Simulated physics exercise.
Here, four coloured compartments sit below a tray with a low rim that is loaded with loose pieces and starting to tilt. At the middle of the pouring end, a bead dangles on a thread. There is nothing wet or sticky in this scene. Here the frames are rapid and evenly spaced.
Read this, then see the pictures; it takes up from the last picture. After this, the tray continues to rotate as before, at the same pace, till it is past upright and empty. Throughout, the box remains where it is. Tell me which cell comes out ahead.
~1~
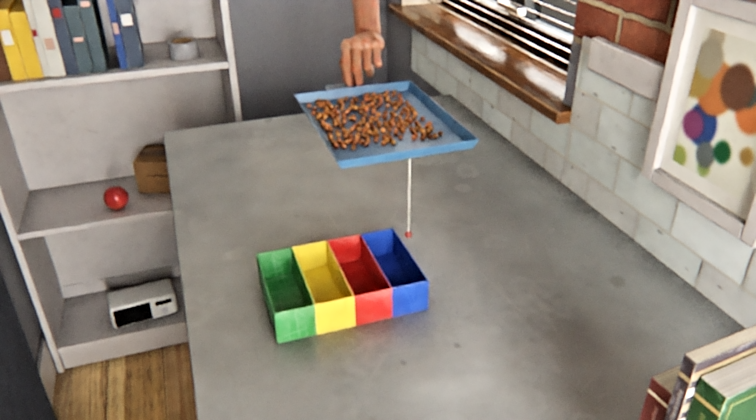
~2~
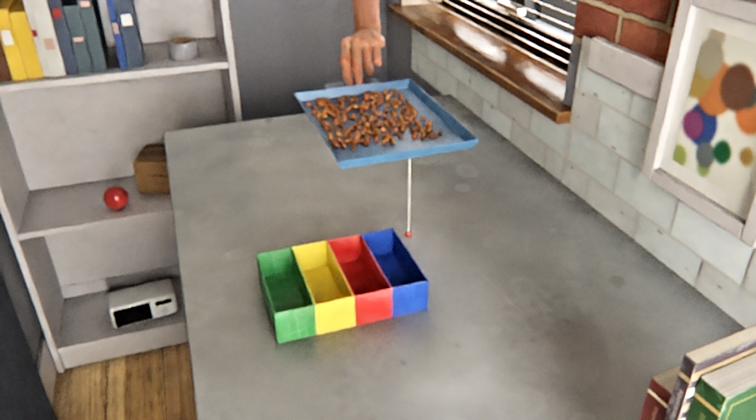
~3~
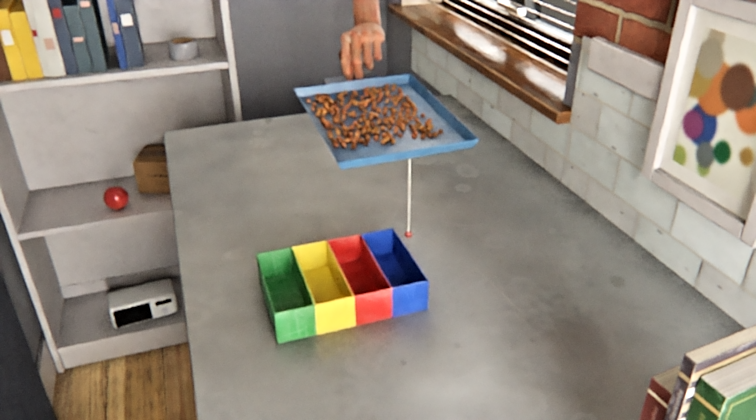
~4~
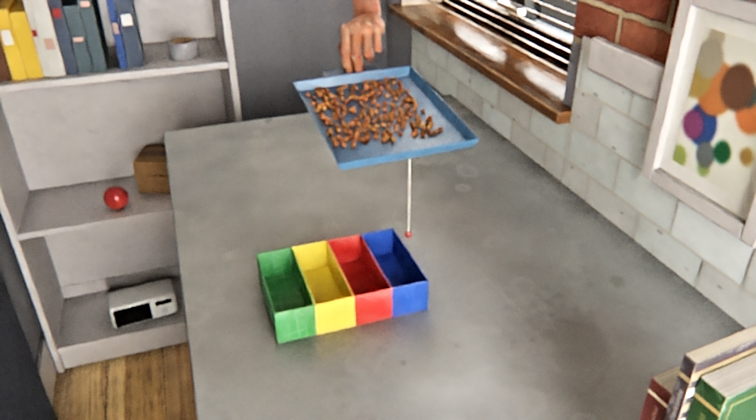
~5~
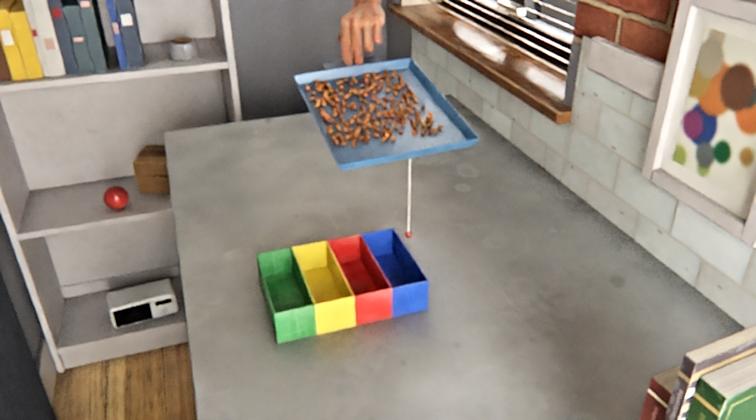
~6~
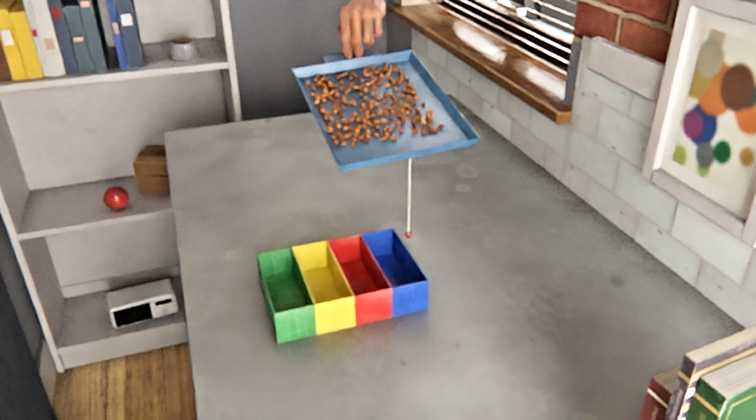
I would say the red cell comes out ahead.
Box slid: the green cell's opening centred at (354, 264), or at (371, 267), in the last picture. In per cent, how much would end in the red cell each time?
Roughly 10% first, roughly 0% second.
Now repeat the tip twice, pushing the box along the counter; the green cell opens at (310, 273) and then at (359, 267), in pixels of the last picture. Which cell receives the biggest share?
Try one: The yellow one; try two: The cell in green.
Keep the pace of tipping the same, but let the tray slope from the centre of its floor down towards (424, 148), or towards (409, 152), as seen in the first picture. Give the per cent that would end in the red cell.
The first try would leave around 0 per cent there, the second around 10 per cent.
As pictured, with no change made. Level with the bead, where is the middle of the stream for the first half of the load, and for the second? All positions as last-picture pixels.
Close to (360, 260), then close to (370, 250).
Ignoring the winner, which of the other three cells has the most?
Second comes blue.
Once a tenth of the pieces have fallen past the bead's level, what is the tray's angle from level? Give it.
At roughly 55°.
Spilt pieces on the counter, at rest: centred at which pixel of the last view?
Somewhere near (426, 285), I think.
Shortly afterwards, tray tipped steeply; the bulk on the tray; a little in the red cell; only a few in the blue cell; only a few in the yellow cell; a little falling or outside the box.
Next, tray tipped right over; near half in the red cell; near a third in the blue cell; a little in the yellow cell; only a few in the green cell; a little falling or outside the box.
Some moments later, tray tipped past a quarter turn; near half in the red cell; near a third in the blue cell; a little in the yellow cell; only a few in the green cell; a little falling or outside the box.
In the end, tray tipped past a quarter turn; near half in the red cell; near a third in the blue cell; a little in the yellow cell; only a few in the green cell; a little outside the box.
